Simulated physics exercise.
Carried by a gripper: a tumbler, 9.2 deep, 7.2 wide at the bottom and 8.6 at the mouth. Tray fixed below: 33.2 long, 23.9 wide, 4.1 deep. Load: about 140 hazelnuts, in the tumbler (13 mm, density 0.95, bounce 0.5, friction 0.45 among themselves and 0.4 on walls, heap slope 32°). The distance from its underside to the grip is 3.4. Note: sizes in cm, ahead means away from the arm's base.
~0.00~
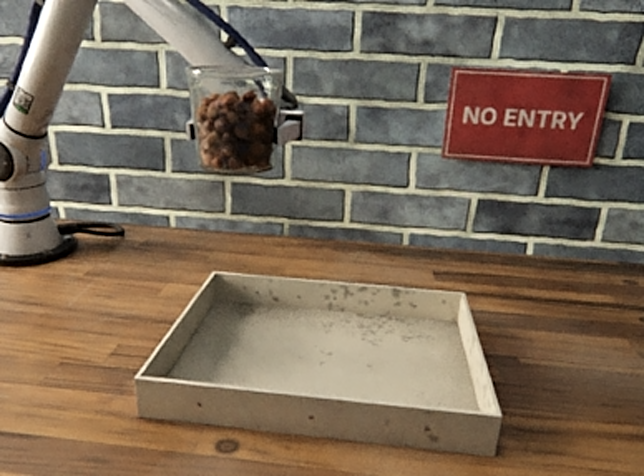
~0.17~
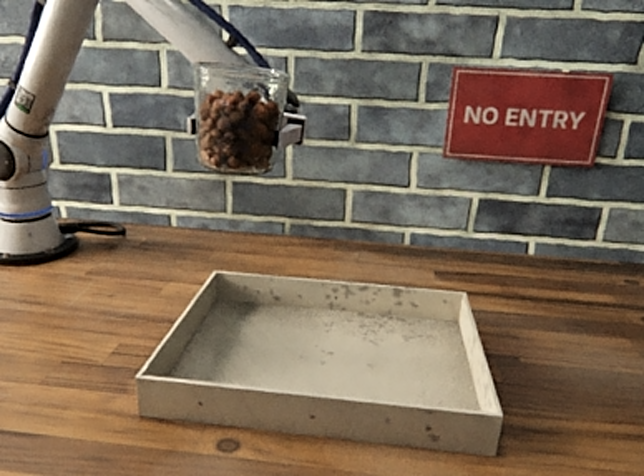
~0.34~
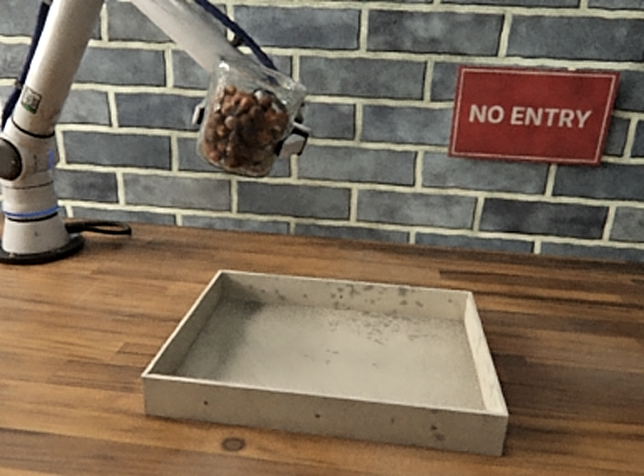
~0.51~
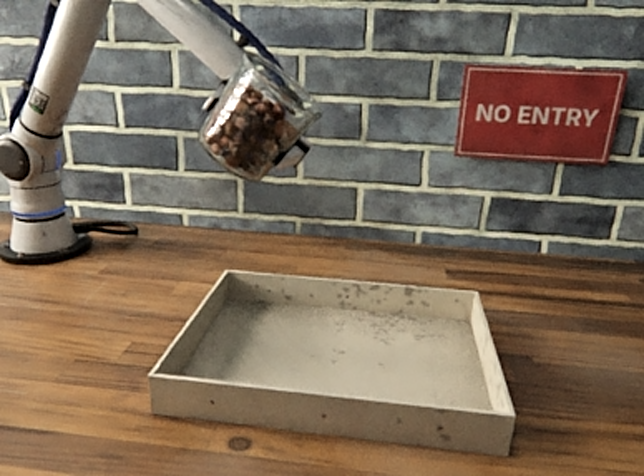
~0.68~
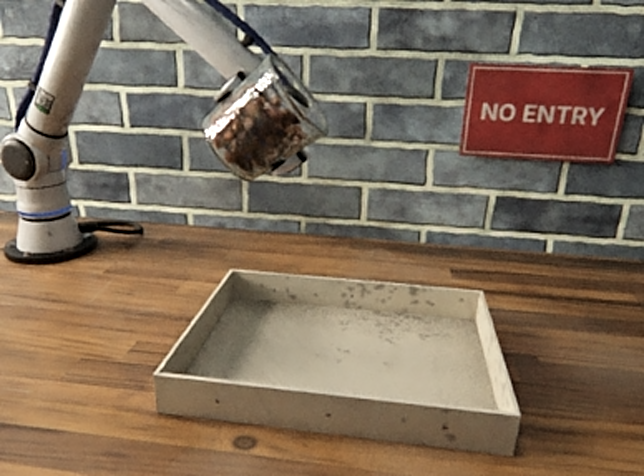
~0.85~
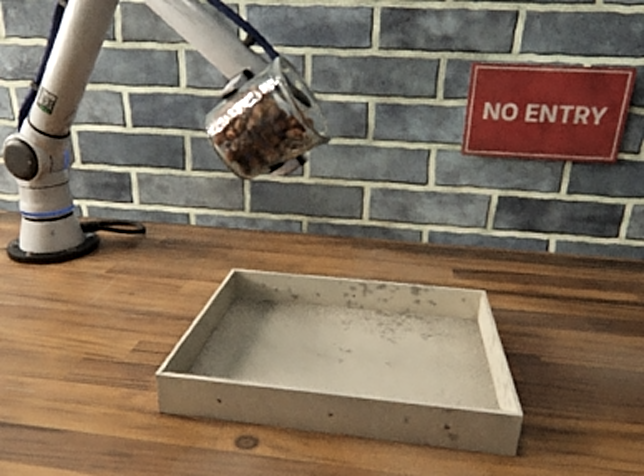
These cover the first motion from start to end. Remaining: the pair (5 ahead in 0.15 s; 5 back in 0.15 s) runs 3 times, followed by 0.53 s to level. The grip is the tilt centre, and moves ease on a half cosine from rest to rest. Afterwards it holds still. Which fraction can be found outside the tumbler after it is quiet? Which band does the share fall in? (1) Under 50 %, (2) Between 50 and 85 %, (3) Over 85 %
Under 50 %.
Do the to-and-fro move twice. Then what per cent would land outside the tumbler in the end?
15 %.
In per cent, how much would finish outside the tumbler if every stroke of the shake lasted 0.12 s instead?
It would be some 40 %.
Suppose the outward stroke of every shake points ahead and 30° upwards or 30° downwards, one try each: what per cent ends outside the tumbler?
Result: Approx. 35 % and 5 %, one try each.
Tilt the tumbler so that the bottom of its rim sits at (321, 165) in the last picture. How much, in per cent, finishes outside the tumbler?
The share is around 85 %.
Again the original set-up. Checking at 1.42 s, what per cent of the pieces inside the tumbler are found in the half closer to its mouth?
45 per cent.
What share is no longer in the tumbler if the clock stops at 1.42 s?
I'd say some 10 percent.
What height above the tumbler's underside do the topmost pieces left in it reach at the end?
About 8.0 cm.
After 1.42 s, tilted 57° forward, highest piece 28 above the table; 119 in the tumbler, 8 in the tray, 8 in flight or on a rim.
After 1.99 s, tilted 32° forward, highest piece 29 above the table; 108 in the tumbler, 25 in the tray, 1 on the table or floor, 1 in flight or on a rim.
After 2.48 s, level, highest piece 30 above the table; 108 in the tumbler, 26 in the tray, 1 on the table or floor.
After 3.53 s, level, highest piece 30 above the table; 108 in the tumbler, 26 in the tray, 1 on the table or floor.
In the end, 108 in the tumbler, 26 in the tray, 1 on the table or floor. That is 20 % outside the tumbler.
